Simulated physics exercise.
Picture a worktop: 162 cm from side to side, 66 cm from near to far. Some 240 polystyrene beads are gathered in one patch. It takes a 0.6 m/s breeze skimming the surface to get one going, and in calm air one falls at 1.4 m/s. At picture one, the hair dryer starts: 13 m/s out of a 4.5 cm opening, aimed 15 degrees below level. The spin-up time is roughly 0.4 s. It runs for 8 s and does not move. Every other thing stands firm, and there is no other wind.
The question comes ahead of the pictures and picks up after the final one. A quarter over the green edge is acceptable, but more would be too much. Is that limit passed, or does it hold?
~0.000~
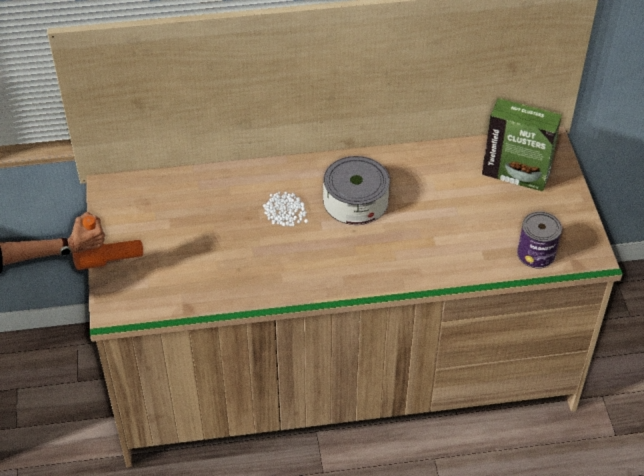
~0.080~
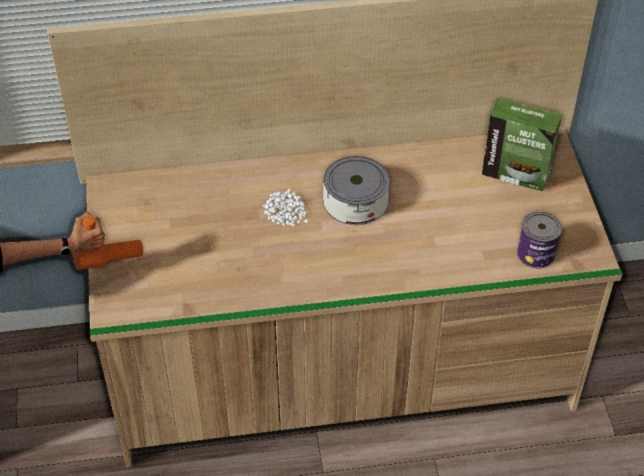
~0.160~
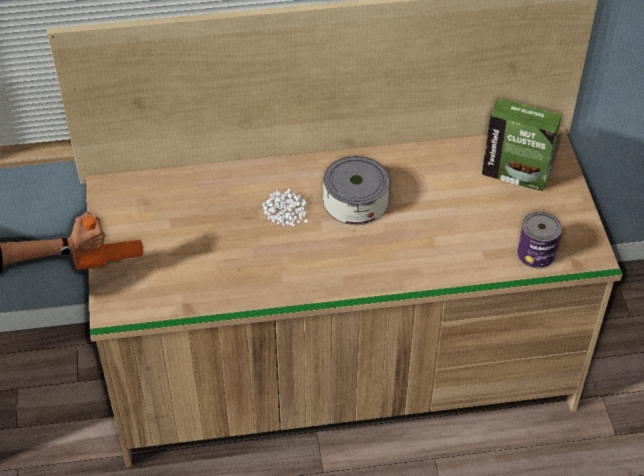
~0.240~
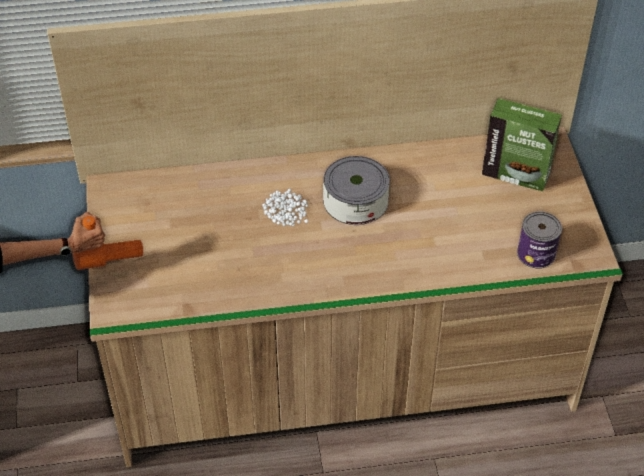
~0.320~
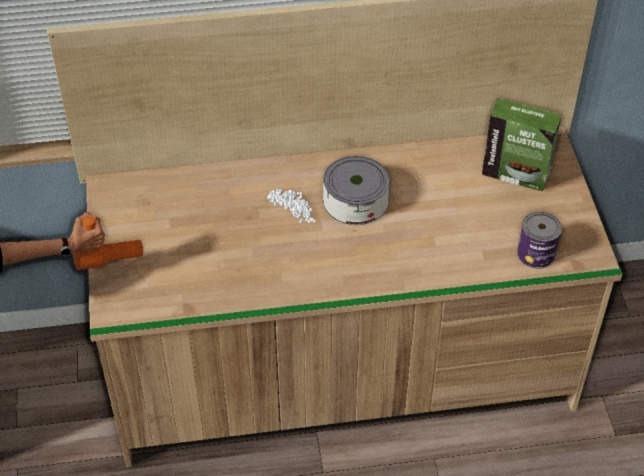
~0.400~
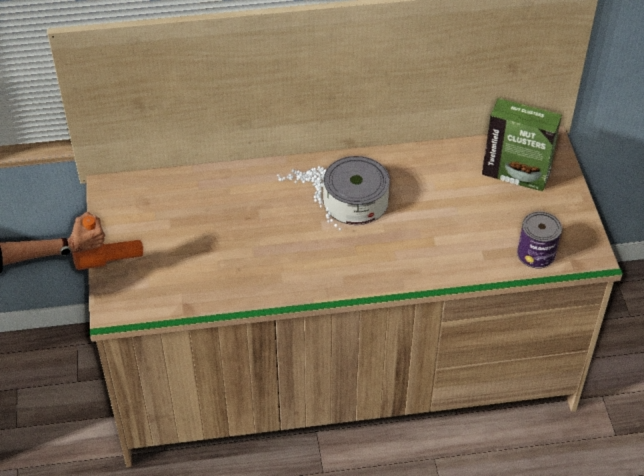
In the end the limit holds.
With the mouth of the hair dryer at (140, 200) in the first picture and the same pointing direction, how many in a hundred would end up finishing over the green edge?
Near 50 per cent.
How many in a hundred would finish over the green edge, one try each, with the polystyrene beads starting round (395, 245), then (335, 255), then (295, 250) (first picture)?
In turn: 40 per cent, 50 per cent, 60 per cent.
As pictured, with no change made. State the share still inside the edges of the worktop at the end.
My guess is near 30 per cent.
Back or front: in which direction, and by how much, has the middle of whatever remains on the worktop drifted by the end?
Drift: Rearward direction, about 15 cm.
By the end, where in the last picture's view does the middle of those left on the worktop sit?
Centre: Roughly (525, 150).
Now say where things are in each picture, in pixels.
In the first frame, the middle of the polystyrene beads is near (285, 208), none has stirred yet and the mouth of the hair dryer is at (141, 248).
In the second frame, the middle of the polystyrene beads is near (285, 207), none has stirred yet and the green edge is centred on (362, 305).
In the third frame, the middle of the polystyrene beads is near (285, 207), none has stirred yet, the top of a large tin is at (357, 179) and the top of a carton is at (526, 115).
In the fourth frame, the middle of the polystyrene beads is near (285, 207) and none has stirred yet.
In the fifth frame, the middle of the polystyrene beads is near (292, 202), the farthest in sight from the hair dryer is at (307, 203) and about 60 % have left their places.
In the sixth frame, the middle of the polystyrene beads is near (319, 180), the farthest in sight from the hair dryer is at (323, 169) and all have left their places.
After 1.6 s, 67 % are on the move or not yet settled, 1 % are over the green edge; the middle of those still in play is near (485, 161).
After 2.6 s, 57 % are on the move or not yet settled, 1 % are over the green edge; the middle of those still in play is near (507, 154).
After 4.4 s, 36 % are on the move or not yet settled, 1 % are over the green edge; the middle of those still in play is near (516, 153).
After 8.0 s, at the end, 1 % are over the green edge; the middle of those still in play is near (525, 150).
